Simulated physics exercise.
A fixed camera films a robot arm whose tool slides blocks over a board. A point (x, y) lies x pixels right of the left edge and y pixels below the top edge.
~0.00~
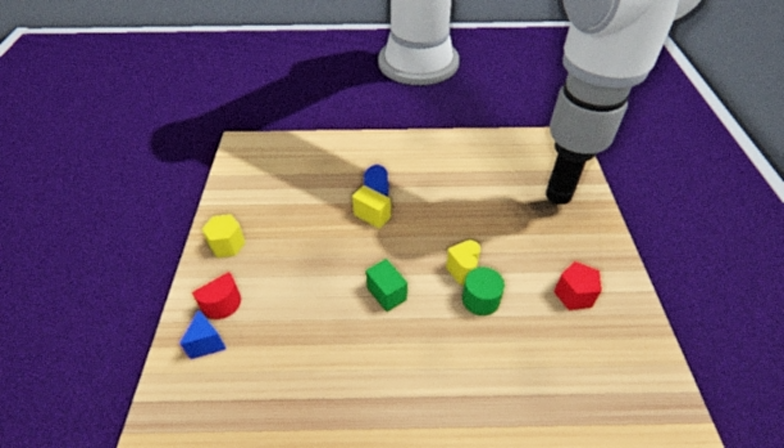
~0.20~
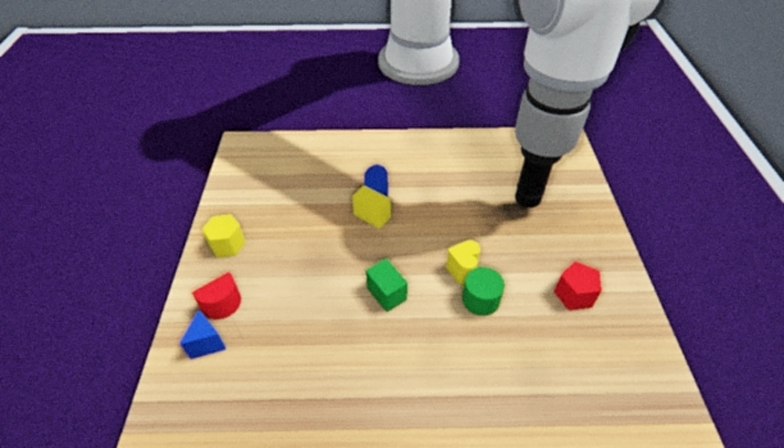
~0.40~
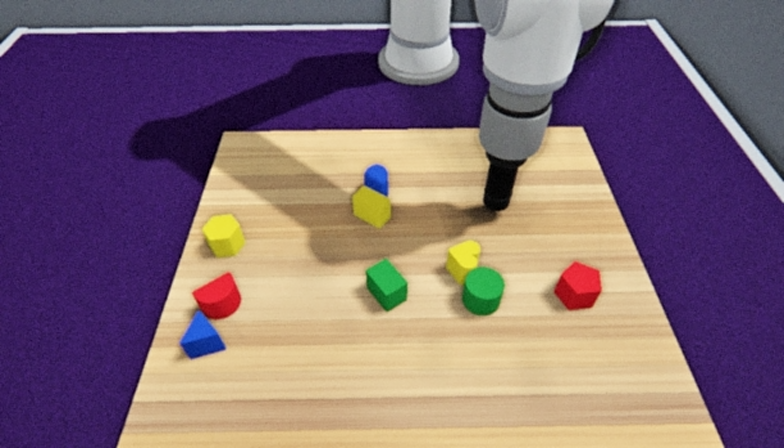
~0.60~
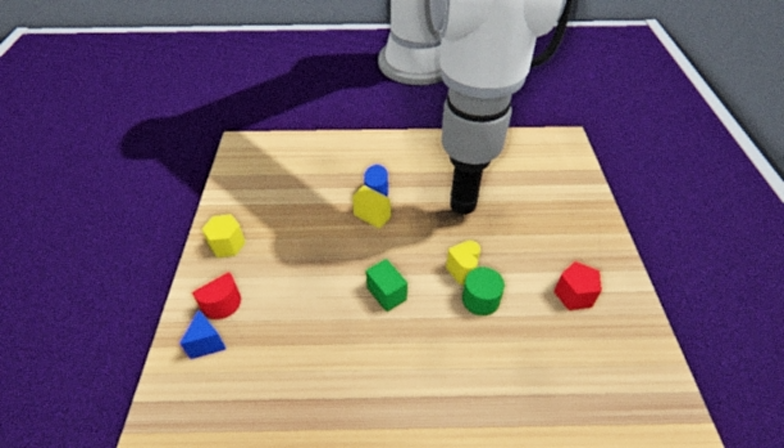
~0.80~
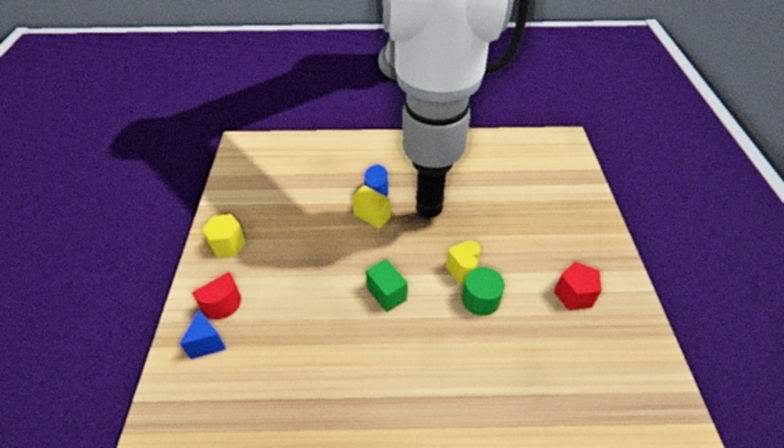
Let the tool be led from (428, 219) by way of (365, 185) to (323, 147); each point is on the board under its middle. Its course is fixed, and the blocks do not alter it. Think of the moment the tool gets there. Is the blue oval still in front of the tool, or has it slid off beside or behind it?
Looking at the end of the path, the blue oval is still being driven ahead.
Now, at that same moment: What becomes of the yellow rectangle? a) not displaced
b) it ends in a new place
Choice a: Not displaced.
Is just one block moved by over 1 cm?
In short: Yes.
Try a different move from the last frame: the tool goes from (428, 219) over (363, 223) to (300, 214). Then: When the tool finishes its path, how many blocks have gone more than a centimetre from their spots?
Put simply, one block is moved more than 1 cm.
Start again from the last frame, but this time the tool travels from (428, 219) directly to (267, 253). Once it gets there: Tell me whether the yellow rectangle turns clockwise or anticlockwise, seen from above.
It goes clockwise.
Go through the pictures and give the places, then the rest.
The first frame shows lower end of the tool (558, 196), tops of blocks, yellow rectangle (371, 197), blue oval (376, 175).
The second frame shows tool (528, 199), blocks as before.
The third frame shows tool (496, 203), blocks as before.
The fourth frame shows tool (463, 206), blocks as before.
The fifth frame shows tool (429, 209), yellow rectangle (371, 197), blue oval (376, 175).
On the path given first. One third of the way, tool (383, 187); blue oval (363, 167).
Two thirds of the way, tool (347, 163); blue oval (329, 144), turned 15° clockwise.
At the end, tool (321, 137); yellow rectangle not moved; blue oval (300, 123).
